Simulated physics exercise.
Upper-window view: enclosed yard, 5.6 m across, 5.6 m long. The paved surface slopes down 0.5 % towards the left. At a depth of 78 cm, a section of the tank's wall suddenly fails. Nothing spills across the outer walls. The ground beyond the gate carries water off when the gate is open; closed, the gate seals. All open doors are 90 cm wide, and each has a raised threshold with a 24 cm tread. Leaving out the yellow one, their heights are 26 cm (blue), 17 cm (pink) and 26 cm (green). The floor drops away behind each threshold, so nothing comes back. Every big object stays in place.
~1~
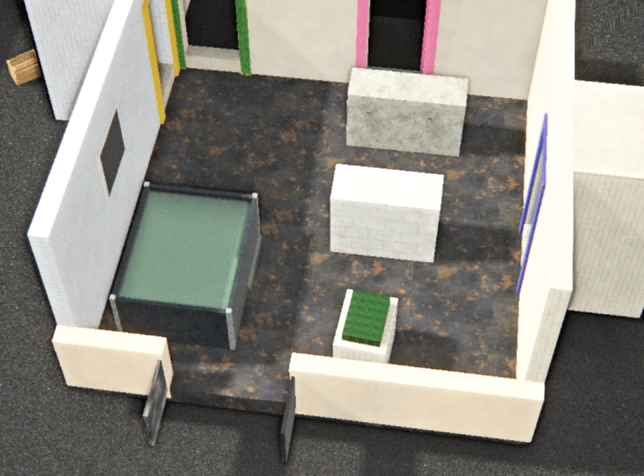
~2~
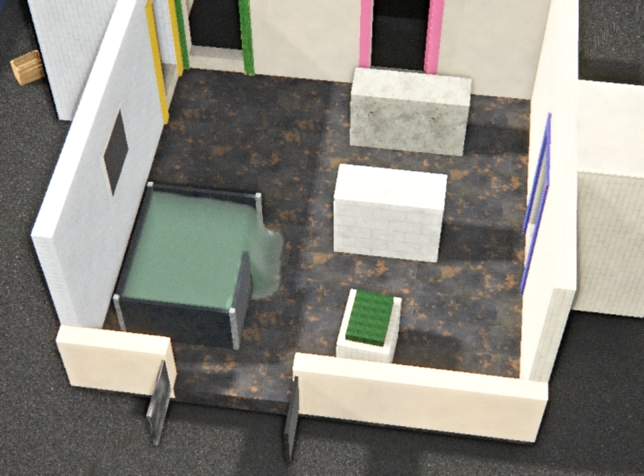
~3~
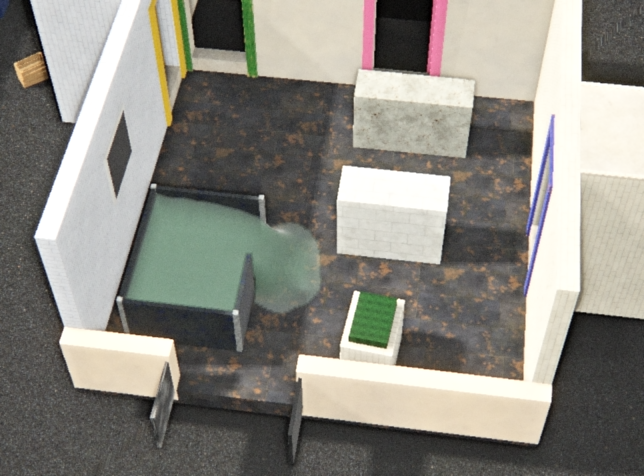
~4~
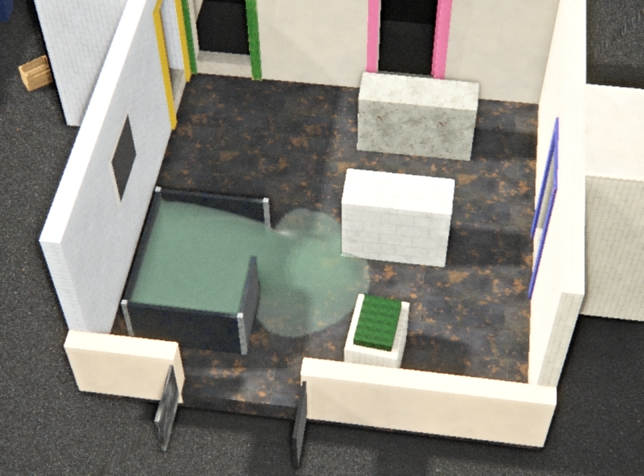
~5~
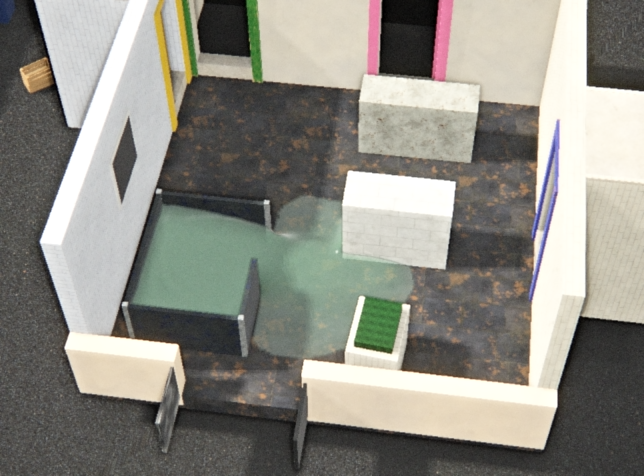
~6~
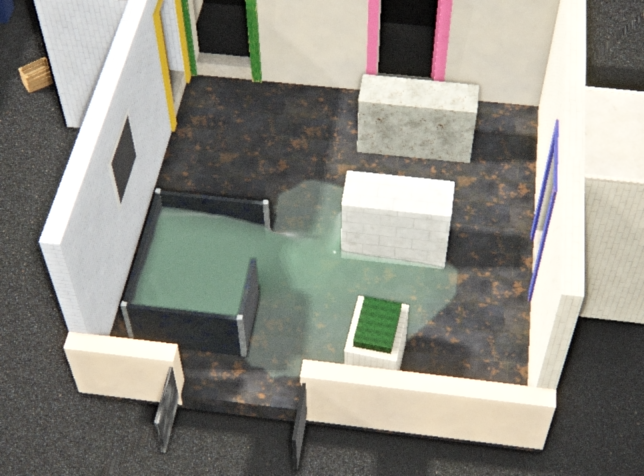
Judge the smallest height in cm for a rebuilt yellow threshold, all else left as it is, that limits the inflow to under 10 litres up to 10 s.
Roughly 12 cm at the least.
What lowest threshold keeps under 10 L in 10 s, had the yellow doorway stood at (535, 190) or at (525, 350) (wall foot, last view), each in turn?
Minimums: About 11.5 cm and 27 cm.
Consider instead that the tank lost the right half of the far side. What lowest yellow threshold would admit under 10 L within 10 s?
You'd want it roughly 21 centimetres tall.
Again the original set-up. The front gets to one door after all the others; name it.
The yellow door.
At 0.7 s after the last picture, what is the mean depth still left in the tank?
I'd put it at some 46 centimetres on average.
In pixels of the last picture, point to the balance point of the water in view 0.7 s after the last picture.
The balance point sits at roughly (270, 282).
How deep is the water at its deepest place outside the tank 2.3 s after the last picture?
32 cm.
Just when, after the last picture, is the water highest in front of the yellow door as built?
I'd say near 8.0 seconds.
Then, 0.7 s after the last picture water covers 35 % of the floor, deepest (43 cm) near (340, 252); it has not reached the yellow door.
Then, 2.3 s after the last picture water covers 65 % of the floor, deepest (32 cm) near (526, 420); it has not reached the yellow door.
Then, 9.3 s after the last picture water covers 100 % of the floor, deepest (16 cm) near (130, 271); 12 cm at the yellow door, 0 litres in over its 26 cm threshold.
At the yellow door as built, the water peaked near 16 cm, 7.9 s after the last picture.
With a threshold of 10.5 cm, 22 litres would have come in within the 10 s; with 14 cm, 3 litres. So under 10 litres takes about 12 cm.
